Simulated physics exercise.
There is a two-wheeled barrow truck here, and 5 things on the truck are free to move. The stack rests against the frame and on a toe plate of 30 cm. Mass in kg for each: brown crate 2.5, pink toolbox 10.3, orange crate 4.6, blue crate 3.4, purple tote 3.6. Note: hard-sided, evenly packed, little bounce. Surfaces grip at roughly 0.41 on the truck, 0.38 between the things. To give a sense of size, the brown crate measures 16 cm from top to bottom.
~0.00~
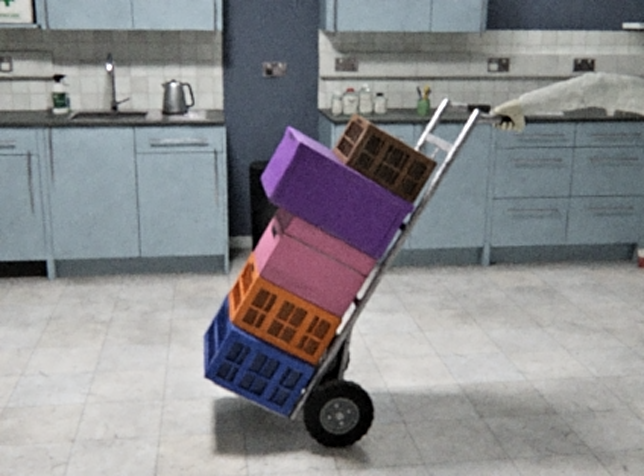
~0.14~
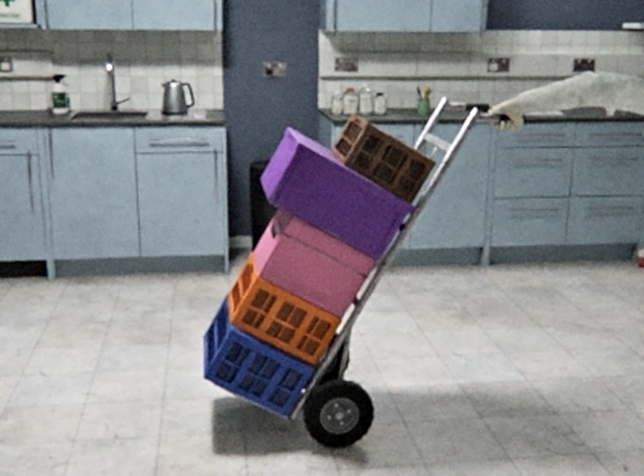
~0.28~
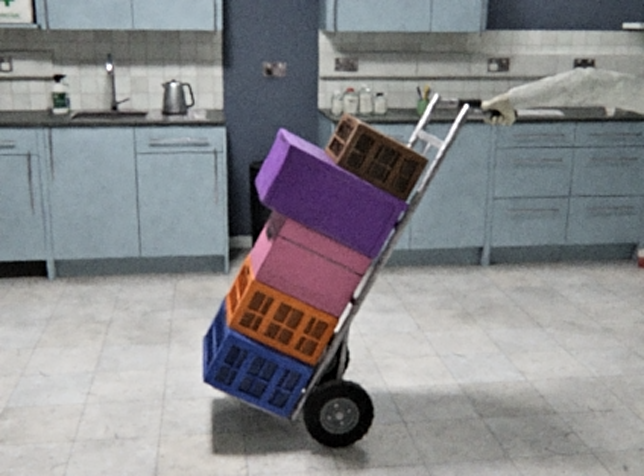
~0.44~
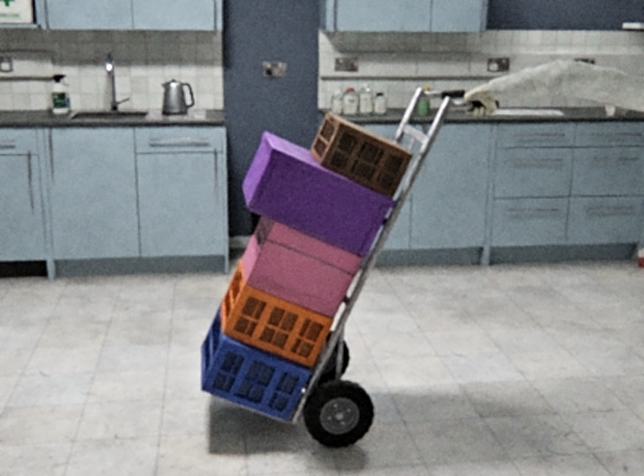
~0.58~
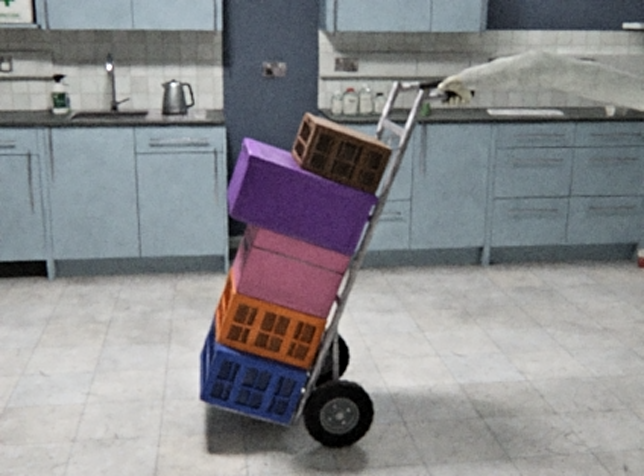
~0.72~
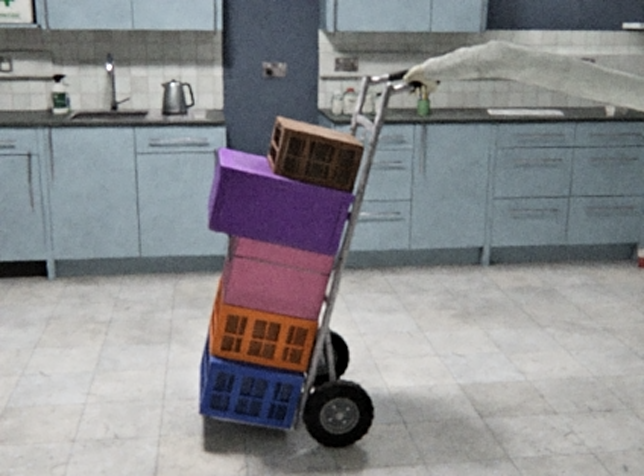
A hand truck stacked with five colourful crates and boxes tilts upright as a hand pushes its handle left.
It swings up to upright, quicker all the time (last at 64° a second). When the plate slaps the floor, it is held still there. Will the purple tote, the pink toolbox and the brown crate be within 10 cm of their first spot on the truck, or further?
The purple tote does not go far. The pink toolbox does not go far. The brown crate does not go far.
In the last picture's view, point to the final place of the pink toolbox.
Roughly (247, 284).
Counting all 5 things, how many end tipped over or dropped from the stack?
My answer is 0.
After 1.02 s, truck upright; brown crate moved 4 cm near (244, 164); purple tote moved 2 cm near (223, 220); pink toolbox moved 2 cm near (242, 283).
After 1.22 s, truck upright; brown crate 5° off its base near (227, 163); purple tote 5° off its base near (211, 220); pink toolbox 5° off its base near (234, 282).
After 1.52 s, truck upright.
In the end (1.9 s), all 5 under 10 cm from the start. In the last view, purple tote near (230, 220), pink toolbox near (247, 284).
